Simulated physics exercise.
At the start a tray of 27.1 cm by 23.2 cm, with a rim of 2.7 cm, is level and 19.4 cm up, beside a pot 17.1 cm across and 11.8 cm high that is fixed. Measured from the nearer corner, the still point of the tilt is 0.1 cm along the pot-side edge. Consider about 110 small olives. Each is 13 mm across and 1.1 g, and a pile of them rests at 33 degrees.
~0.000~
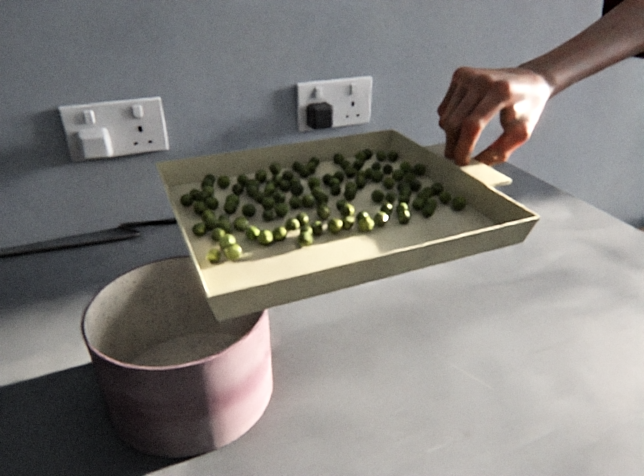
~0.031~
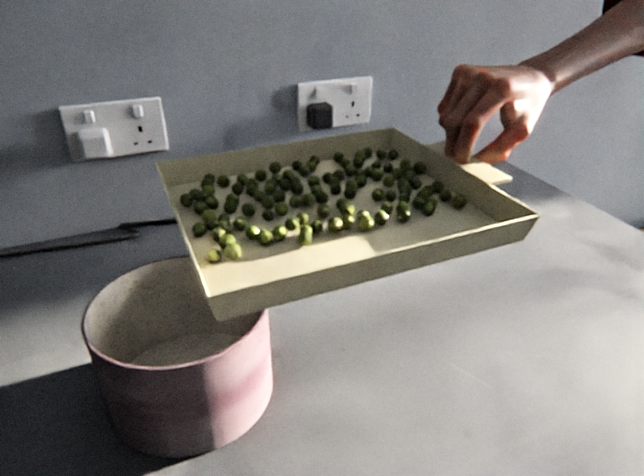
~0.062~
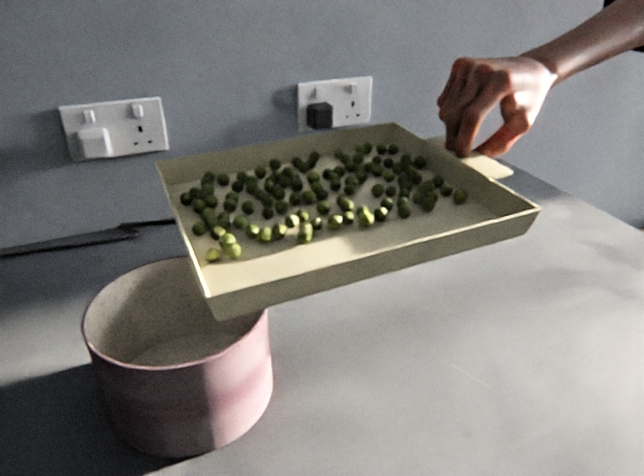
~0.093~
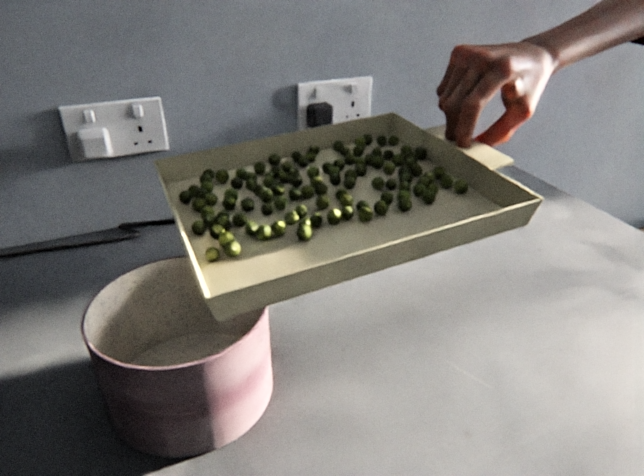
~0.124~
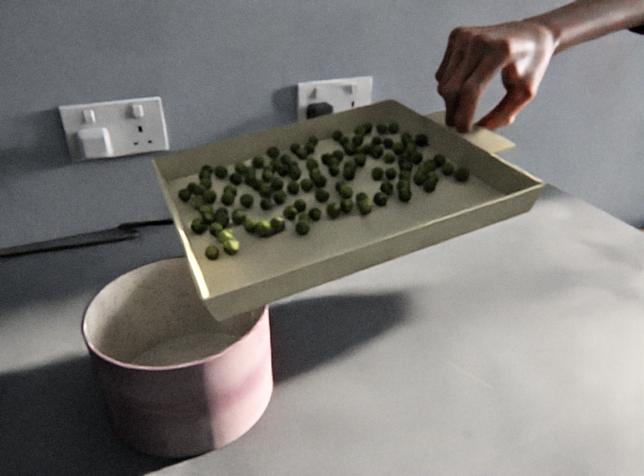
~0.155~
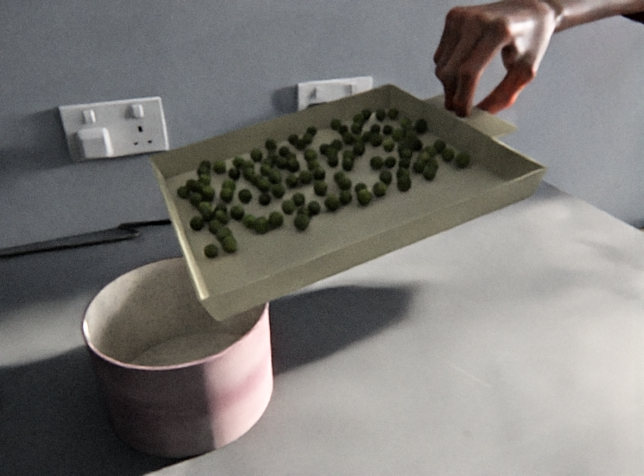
Cream tray of small green olives tilting as a hand raises its right side above a pink pot on a grey worktop.
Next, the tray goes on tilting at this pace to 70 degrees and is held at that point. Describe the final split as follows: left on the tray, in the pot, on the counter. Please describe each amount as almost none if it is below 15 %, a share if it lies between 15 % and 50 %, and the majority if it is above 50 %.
Tray - the majority, pot - almost none, counter - a share.
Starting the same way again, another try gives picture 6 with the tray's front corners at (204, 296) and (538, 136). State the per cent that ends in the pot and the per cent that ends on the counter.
Split: Pot = 5, counter = 60.
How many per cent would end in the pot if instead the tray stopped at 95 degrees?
Estimated share: About 15 %.
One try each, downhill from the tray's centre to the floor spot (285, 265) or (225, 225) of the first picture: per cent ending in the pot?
Estimate: Some 0 % and some 15 % respectively.
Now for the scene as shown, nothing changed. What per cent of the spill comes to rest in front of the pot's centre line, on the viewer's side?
About 100 percent of the spill.
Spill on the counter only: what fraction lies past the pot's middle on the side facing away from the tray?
About 100 %.
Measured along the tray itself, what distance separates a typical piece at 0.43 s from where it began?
Displacement on the tray: Roughly 3 cm.
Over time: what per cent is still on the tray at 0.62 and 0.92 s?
Around 100 first, about 80 after.
After 0.43 s, tilt 40 degrees; the tray holds 100 %, the pot 0 %.
After 0.62 s, tilt 60 degrees; the tray holds 100 %, the pot 0 %.
After 0.92 s, tilt 70 degrees; the tray holds 80 %, the pot 0 %.
By 1.8 s all is still; tray 75 %, pot 5 %, counter 20 %.
